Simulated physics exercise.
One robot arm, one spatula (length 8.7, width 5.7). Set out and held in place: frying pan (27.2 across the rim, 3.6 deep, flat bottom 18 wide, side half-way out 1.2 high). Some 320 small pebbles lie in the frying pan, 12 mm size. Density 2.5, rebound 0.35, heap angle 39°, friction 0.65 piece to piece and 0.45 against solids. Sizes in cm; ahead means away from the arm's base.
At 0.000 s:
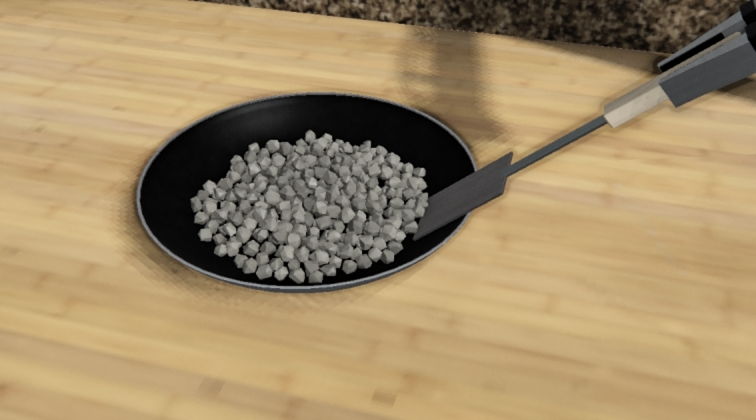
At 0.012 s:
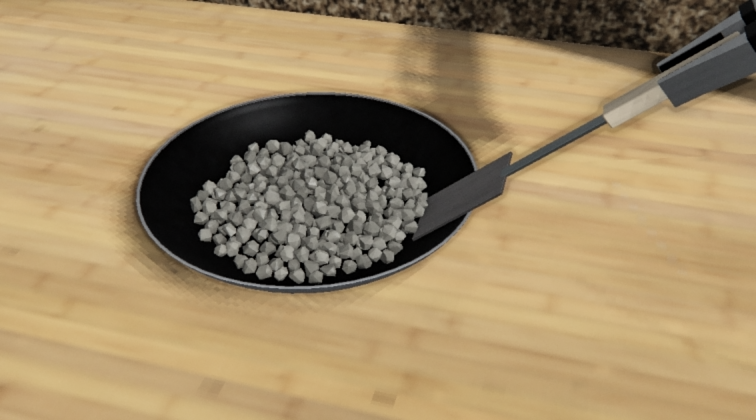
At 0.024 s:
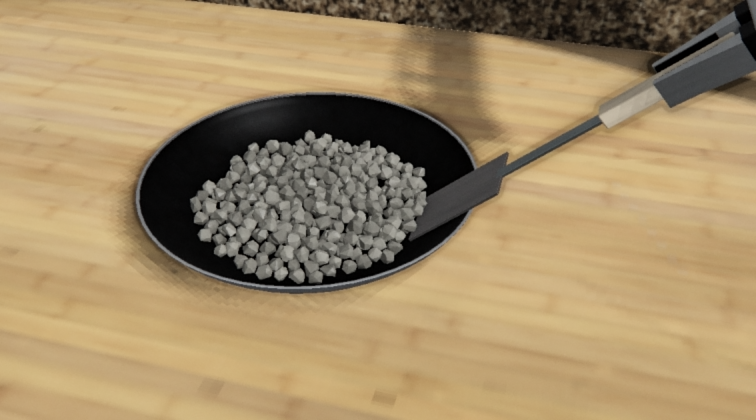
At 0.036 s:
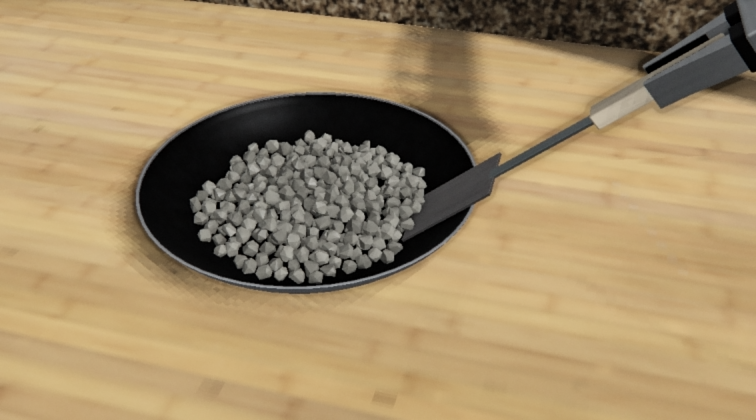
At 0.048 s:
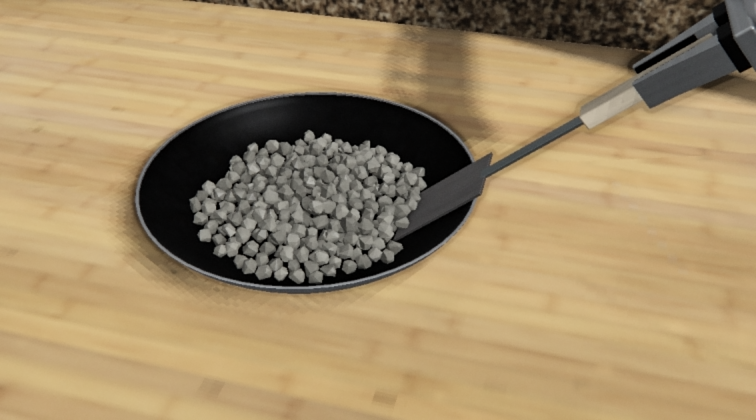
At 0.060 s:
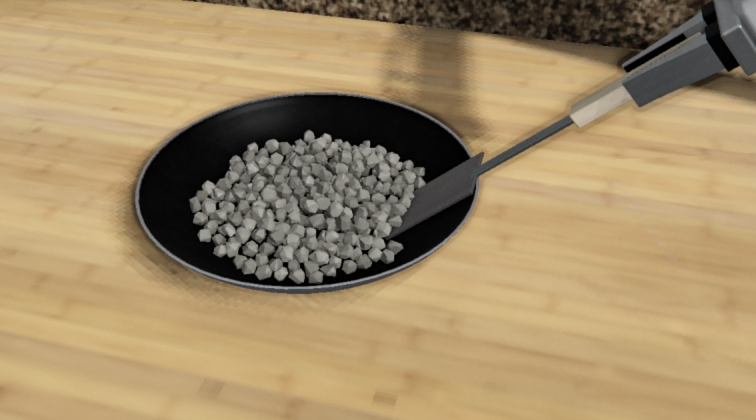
At first, a robot arm holds a spatula with its blade in the right side of a black frying pan heaped with small gray pebbles on a wooden surface. The blade then slides slightly left against the edge of the heap, while the pan stays still and the pebbles barely change.
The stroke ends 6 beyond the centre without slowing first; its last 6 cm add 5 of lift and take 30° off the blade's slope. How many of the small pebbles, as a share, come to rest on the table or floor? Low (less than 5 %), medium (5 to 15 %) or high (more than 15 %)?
Answer: Low; less than 5 % of the small pebbles finish on the table or floor.
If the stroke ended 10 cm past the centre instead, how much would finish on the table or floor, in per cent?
In that case some 10 per cent.
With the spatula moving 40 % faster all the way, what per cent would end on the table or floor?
Then about 5 per cent.
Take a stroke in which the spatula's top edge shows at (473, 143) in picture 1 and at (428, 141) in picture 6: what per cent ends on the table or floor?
About 5 per cent.
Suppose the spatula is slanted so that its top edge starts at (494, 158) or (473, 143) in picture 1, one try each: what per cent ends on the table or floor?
About 0 and 0 per cent.
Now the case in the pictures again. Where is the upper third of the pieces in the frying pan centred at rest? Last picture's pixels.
Around (217, 176).
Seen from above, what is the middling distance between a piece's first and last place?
Some 3 cm.
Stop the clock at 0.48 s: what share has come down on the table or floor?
Some 0 per cent.
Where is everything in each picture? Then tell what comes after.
In the first frame, spatula top edge at (508, 172), sloping 42°; upper third of the load around (322, 194), from x 195 to 420, top at y 135; 322 in the frying pan.
In the second frame, spatula top edge at (507, 172), sloping 42°; upper third of the load around (322, 194), from x 195 to 420, top at y 135.
In the third frame, spatula top edge at (503, 172), sloping 42°; upper third of the load around (322, 194), from x 195 to 420, top at y 135.
In the fourth frame, spatula top edge at (496, 173), sloping 42°; upper third of the load around (323, 194), from x 195 to 420, top at y 135.
In the fifth frame, spatula top edge at (487, 173), sloping 42°; upper third of the load around (322, 192), from x 195 to 420, top at y 135.
In the sixth frame, spatula top edge at (478, 172), sloping 42°; upper third of the load around (319, 191), from x 195 to 420, top at y 135; 322 in the frying pan.
After 0.15 s, sloping 42°, highest piece 3 above the table; 322 in the frying pan.
After 0.23 s, sloping 30°, highest piece 5 above the table; 322 in the frying pan.
After 0.48 s, sloping 12°, highest piece 5 above the table; 321 in the frying pan, 1 on the table or floor.
After 1.53 s, sloping 12°, highest piece 4 above the table; 321 in the frying pan, 1 on the table or floor.
At rest, 321 in the frying pan, 1 on the table or floor. That is 0 % on the table or floor.
